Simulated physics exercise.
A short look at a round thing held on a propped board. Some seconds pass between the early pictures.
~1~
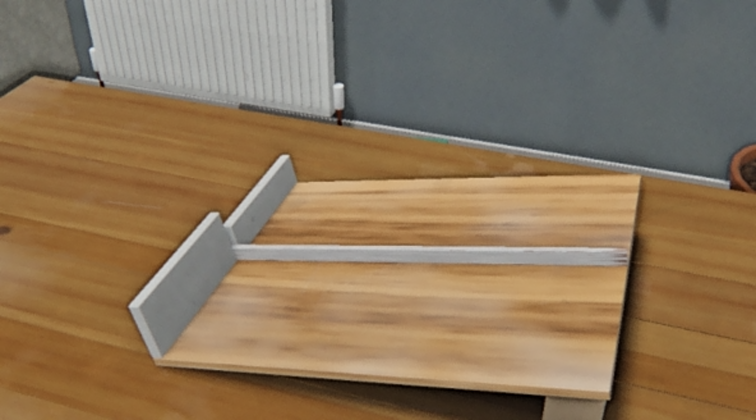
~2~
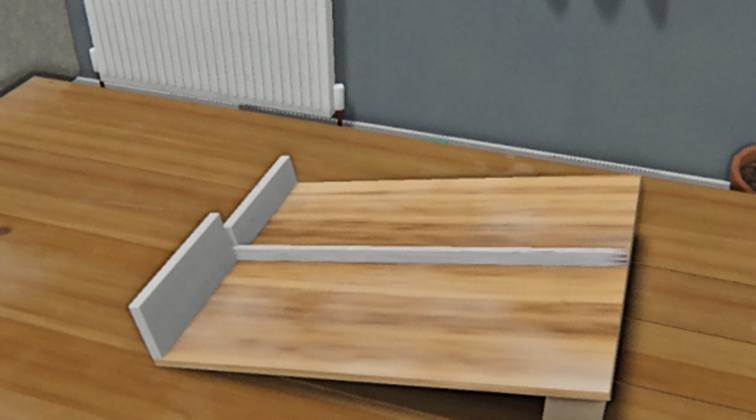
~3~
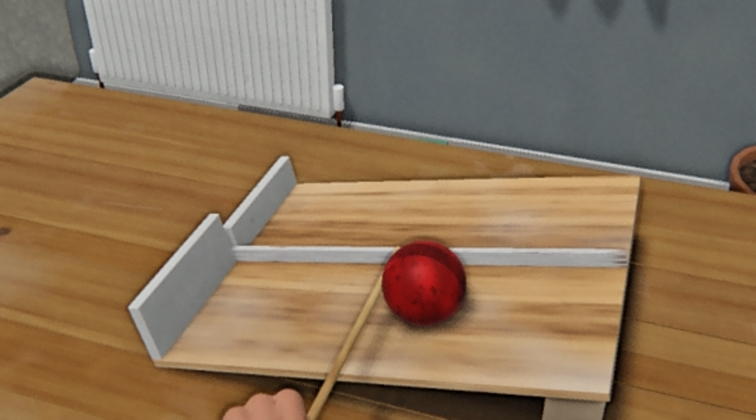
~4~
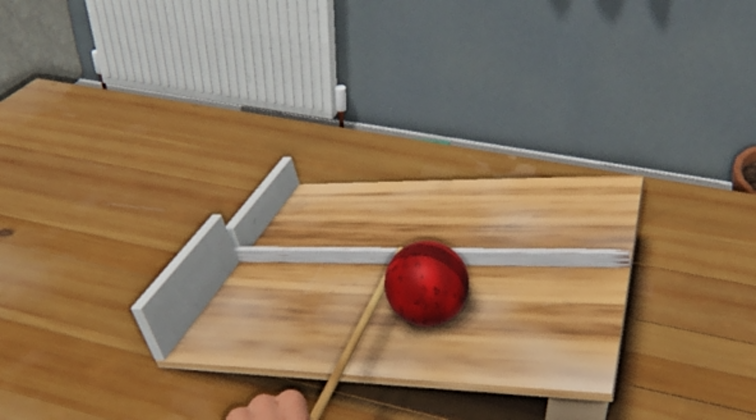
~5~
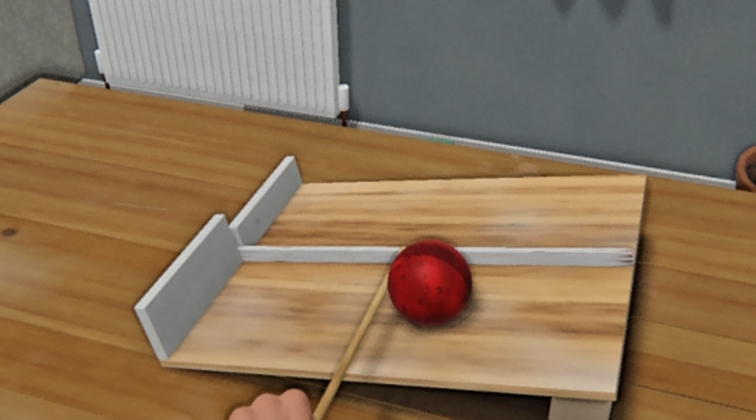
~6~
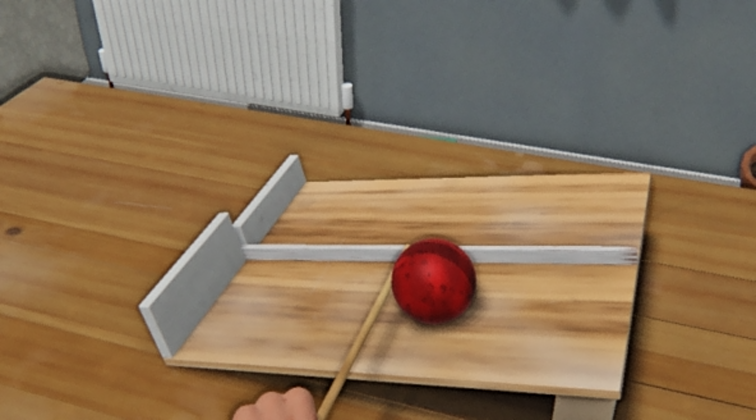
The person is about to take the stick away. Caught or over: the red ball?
As it turns out, the red ball stops on the board.
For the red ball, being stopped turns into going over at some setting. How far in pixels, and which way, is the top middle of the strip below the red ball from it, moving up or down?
About 36 pixels down.
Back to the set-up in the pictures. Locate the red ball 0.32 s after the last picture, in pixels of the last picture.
At about (383, 281).
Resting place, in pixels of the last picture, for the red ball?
Near (232, 278).
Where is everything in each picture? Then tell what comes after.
The first frame shows board (405, 239).
The second frame shows board (405, 239).
The third frame shows held back by the stick; red ball (424, 283); board (404, 240).
The fourth frame shows held back by the stick; red ball (427, 283); board (407, 241).
The fifth frame shows held back by the stick; red ball (430, 283); board (410, 240).
The sixth frame shows held back by the stick; red ball (434, 281); board (414, 238).
Then, 0.32 s later than the last frame, red ball rolling on the board near (383, 281).
Then, 0.52 s later than the last frame, red ball rolling on the board near (293, 279).
When it is over, the red ball gets caught, near (232, 278).
